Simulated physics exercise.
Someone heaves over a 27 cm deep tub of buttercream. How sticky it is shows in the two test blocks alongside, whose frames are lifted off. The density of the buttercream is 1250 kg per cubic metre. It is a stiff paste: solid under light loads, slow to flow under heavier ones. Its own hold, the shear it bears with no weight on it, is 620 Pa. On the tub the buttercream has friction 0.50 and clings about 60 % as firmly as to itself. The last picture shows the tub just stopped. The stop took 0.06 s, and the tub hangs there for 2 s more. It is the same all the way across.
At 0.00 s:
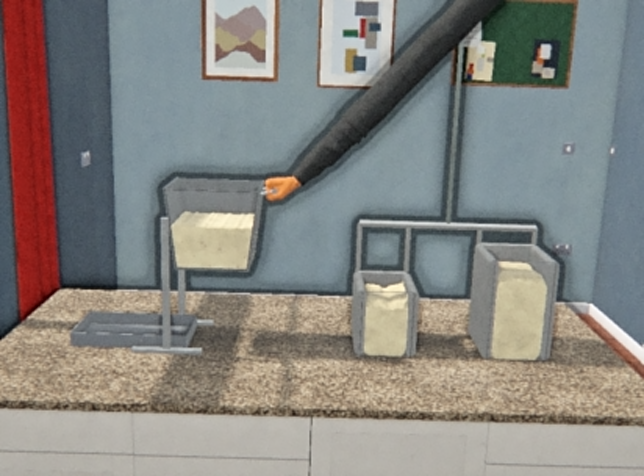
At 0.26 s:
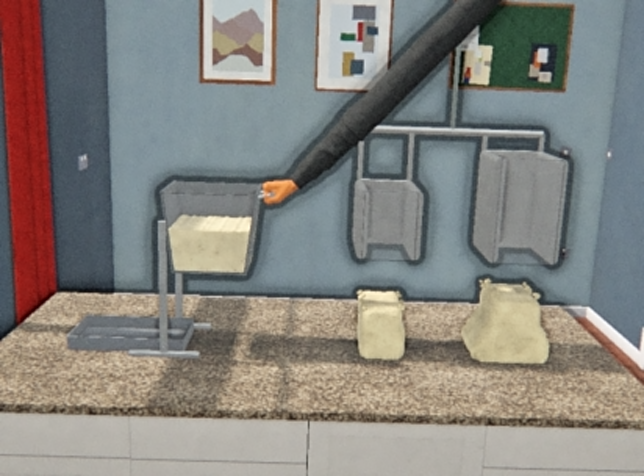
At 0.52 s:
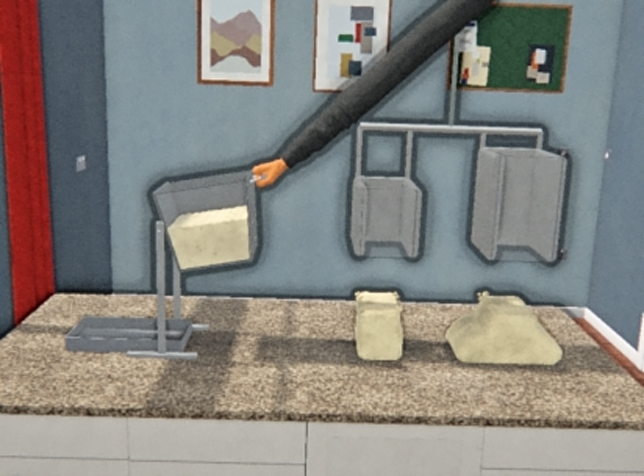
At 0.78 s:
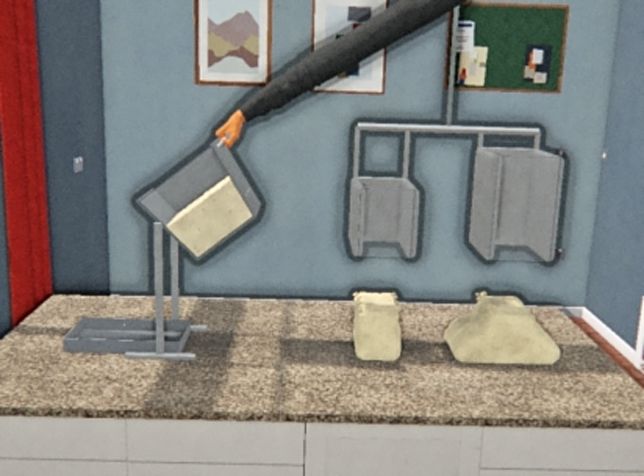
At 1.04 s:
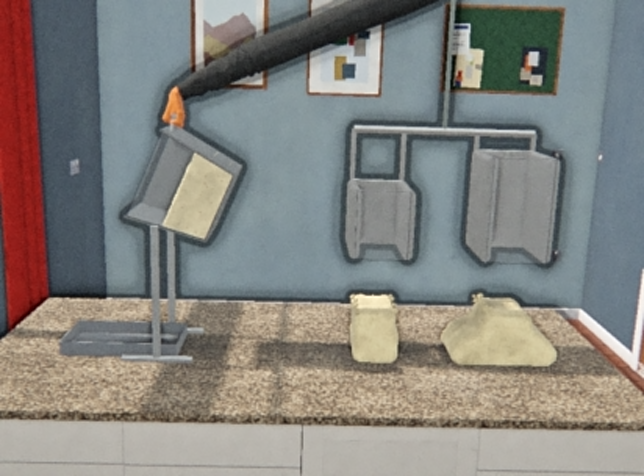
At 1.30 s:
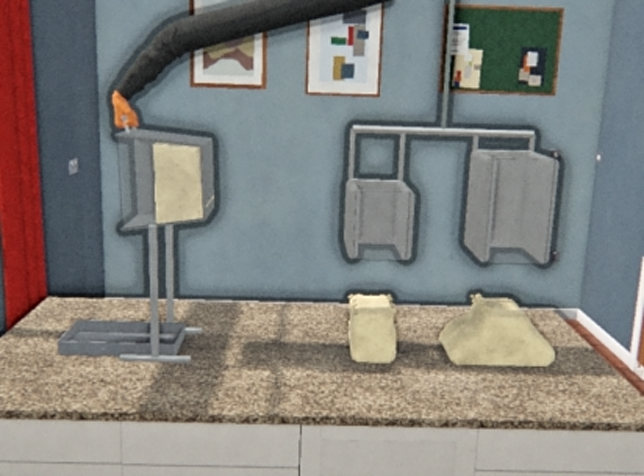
On a speckled countertop, molds lift off two pale blocks, the right one slumping, as a gloved hand tilts a tub leftward onto its side.
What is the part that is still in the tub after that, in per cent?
The part that is still in the tub after that is near 64 %.
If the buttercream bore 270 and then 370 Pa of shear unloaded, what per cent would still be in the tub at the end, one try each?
In that order: 40 %, 50 %.
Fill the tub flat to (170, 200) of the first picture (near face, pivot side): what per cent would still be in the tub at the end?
Then about 40 %.
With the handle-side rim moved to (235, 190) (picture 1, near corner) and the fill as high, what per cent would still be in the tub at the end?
In that case some 100 per cent.
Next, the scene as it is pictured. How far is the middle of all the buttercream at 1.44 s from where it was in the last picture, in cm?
About 5 cm.
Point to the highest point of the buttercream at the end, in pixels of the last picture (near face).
Around (177, 192).
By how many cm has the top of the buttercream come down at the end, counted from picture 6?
Roughly 15 cm.
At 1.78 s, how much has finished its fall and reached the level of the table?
About 0 %.
By 1.44 s, the tub is at 92 degrees and holds 100 %.
By 1.61 s, the tub is at 92 degrees and holds 90 %.
By 1.78 s, the tub is at 92 degrees and holds 69 %.
By 1.95 s, the tub is at 92 degrees and holds 64 %.
By 3.30 s, at the end, the tub is at 92 degrees and holds 64 %.
